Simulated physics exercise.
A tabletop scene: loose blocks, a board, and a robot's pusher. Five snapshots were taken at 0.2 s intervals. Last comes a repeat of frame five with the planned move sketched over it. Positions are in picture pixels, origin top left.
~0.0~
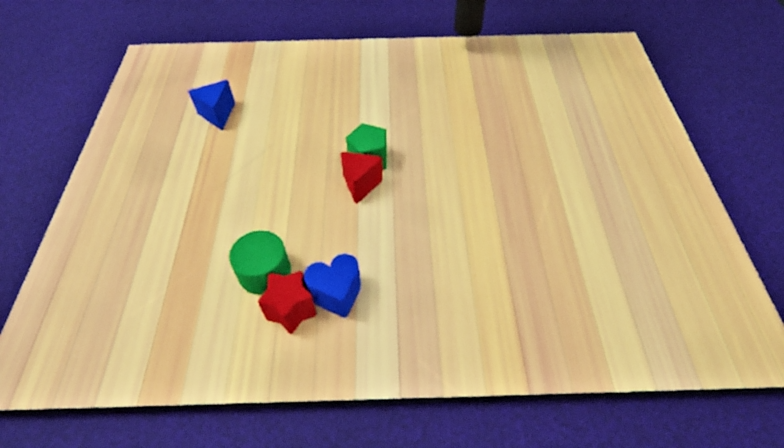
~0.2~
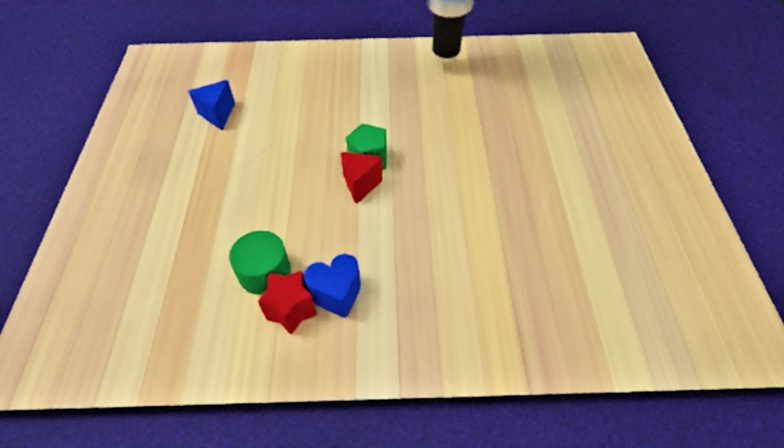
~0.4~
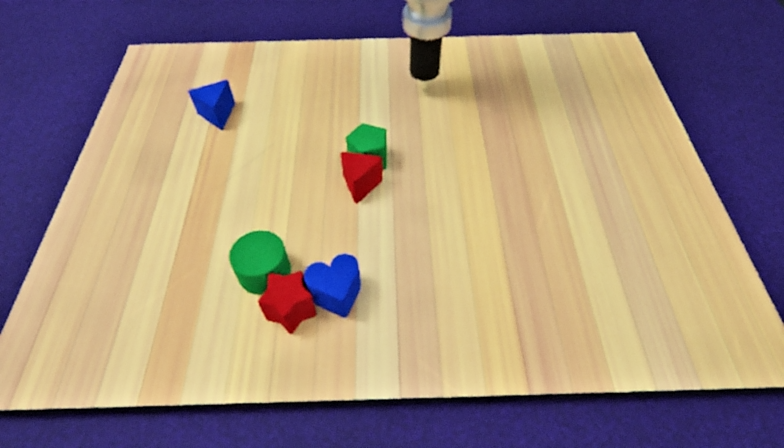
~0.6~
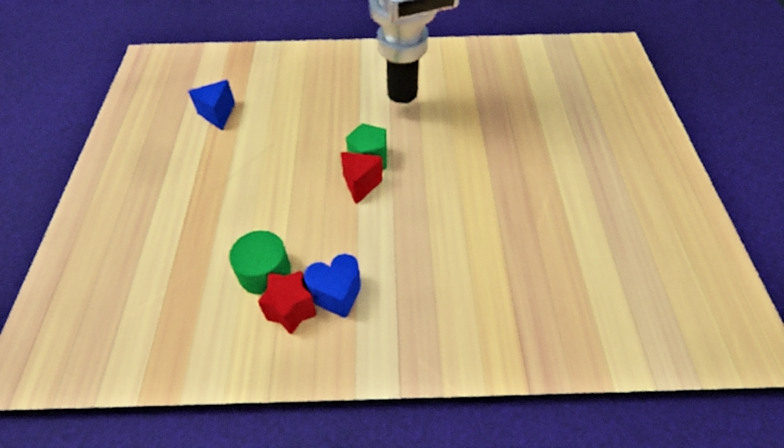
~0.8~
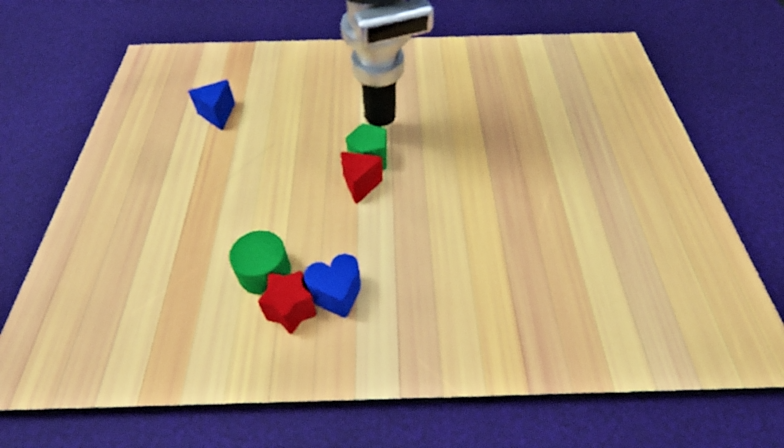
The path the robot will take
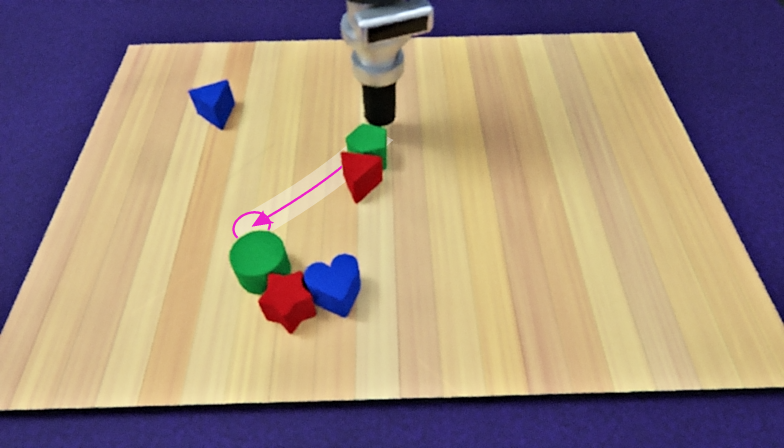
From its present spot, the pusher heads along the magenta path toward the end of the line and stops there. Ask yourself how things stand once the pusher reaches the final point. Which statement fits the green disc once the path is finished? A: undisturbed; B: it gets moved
(A)
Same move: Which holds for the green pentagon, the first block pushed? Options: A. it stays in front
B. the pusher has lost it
I choose B.
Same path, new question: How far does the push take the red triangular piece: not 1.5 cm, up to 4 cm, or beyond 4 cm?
It travels more than 4 cm.
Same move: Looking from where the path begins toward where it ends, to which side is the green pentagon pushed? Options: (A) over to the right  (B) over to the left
The correct letter is B.
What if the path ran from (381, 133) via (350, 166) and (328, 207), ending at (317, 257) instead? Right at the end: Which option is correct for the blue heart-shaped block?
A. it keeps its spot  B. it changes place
Choice B: It changes place.
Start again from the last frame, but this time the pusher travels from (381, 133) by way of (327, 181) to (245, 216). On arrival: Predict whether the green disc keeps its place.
By the time the path is finished, it has hardly shifted at all.
The line goes from (381, 133) over (325, 180) to (252, 227).
What follows on the original path. One third of the way, pusher (343, 148); red triangular piece (352, 195), turned 45° anticlockwise; green pentagon (340, 169), turned 25° anticlockwise.
Two thirds of the way, pusher (298, 180); red triangular piece (353, 203), turned 80° anticlockwise; green pentagon (316, 198), turned 65° anticlockwise.
At the end, pusher (246, 211); green disc unmoved; red triangular piece (353, 203), turned 80° anticlockwise; green pentagon (316, 198), turned 65° anticlockwise.
